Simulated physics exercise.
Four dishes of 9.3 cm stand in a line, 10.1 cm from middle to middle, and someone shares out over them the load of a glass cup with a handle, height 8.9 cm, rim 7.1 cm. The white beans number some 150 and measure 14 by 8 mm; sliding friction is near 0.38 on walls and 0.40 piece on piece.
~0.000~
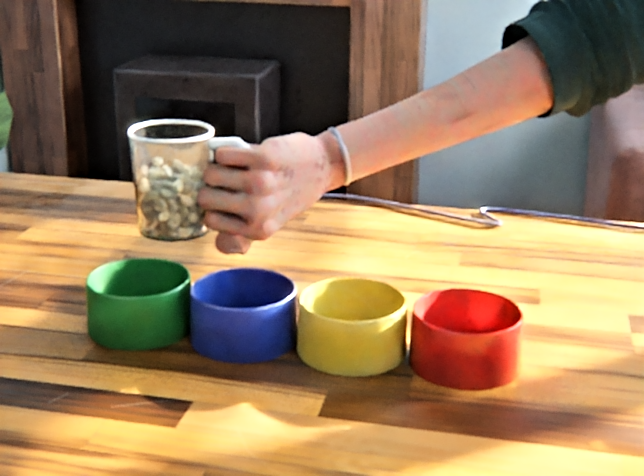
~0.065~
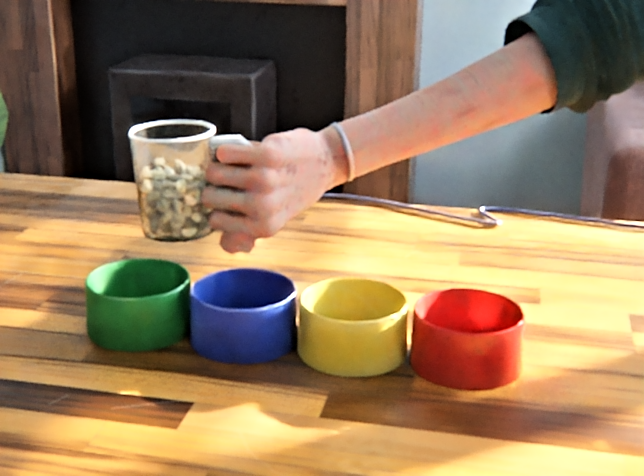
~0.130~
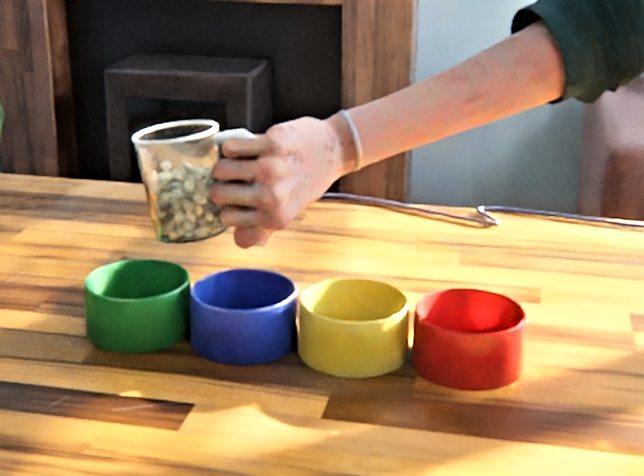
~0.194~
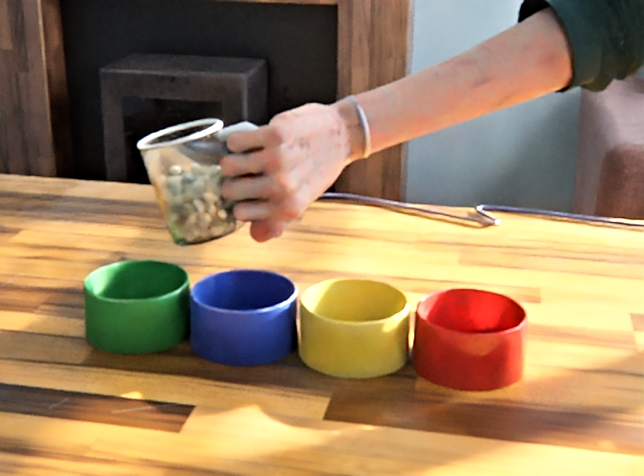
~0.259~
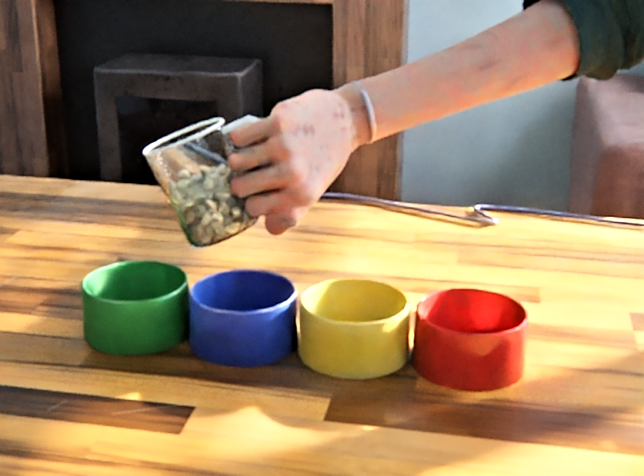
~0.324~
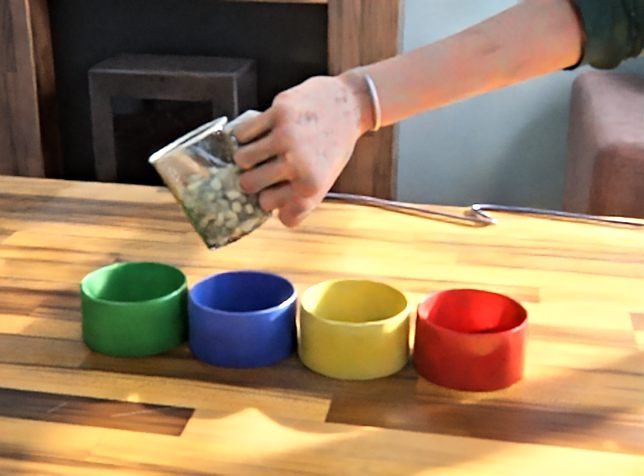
At the start, a hand holds a clear cup of pale beans upright by its handle, above and behind a row of green, blue, yellow and red dishes on a wooden table. The hand then tilts the cup steadily to the left while shifting it slightly right, the beans still inside.
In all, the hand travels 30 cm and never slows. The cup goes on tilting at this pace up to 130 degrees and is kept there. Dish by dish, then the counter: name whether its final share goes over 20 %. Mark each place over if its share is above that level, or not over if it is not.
Red dish: Not over, blue dish: Not over, green dish: Not over, yellow dish: Over, counter: Not over.
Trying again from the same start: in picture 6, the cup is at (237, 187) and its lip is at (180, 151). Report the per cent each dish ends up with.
Kept per dish: Red = 100, blue = 0, green = 0, yellow = 0.
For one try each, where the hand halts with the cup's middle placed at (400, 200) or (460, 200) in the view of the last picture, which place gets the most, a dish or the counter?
The biggest share goes to yellow first, then to yellow.
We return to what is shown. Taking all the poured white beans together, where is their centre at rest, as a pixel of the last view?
I'd put it at about (340, 336).
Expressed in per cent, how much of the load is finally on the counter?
Close to 5 per cent, give or take.
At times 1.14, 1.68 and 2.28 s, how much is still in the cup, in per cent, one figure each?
It goes roughly like this: 80, 0, 0 per cent.
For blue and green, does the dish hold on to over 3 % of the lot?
With blue that holds, while with green that fails.
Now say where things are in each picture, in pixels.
The first frame shows cup at (173, 181), tilt 0 degrees, lip at (133, 129), moved 0.0 cm; middle of the pieces at (169, 199); green dish at (139, 278); blue dish at (243, 288); yellow dish at (353, 299); red dish at (468, 311).
The second frame shows cup at (176, 181), tilt 2 degrees, lip at (134, 130), moved 0.3 cm; middle of the pieces at (172, 200).
The third frame shows cup at (184, 182), tilt 8 degrees, lip at (137, 135), moved 1.1 cm; middle of the pieces at (182, 202).
The fourth frame shows cup at (195, 183), tilt 15 degrees, lip at (142, 142), moved 2.0 cm; middle of the pieces at (195, 204).
The fifth frame shows cup at (204, 184), tilt 22 degrees, lip at (148, 149), moved 3.0 cm; middle of the pieces at (207, 205).
The sixth frame shows cup at (215, 186), tilt 29 degrees, lip at (154, 157), moved 4.0 cm; middle of the pieces at (220, 206); green dish at (134, 282); blue dish at (243, 292); yellow dish at (355, 301); red dish at (472, 311). The cup turns about 110 degrees a second and travels 15 cm a second.
Then, at 1.14 s, tilt 120 degrees; cup holds 80 %, blue 10 %, yellow 5 %.
Then, at 1.68 s, tilt 130 degrees; cup holds 0 %, blue 15 %, yellow 80 %.
Then, at 2.28 s, tilt 130 degrees; cup holds 0 %, blue 15 %, yellow 80 %.
At rest (2.6 s), red 0 %, blue 15 %, green 0 %, yellow 80 %, counter 5 %.
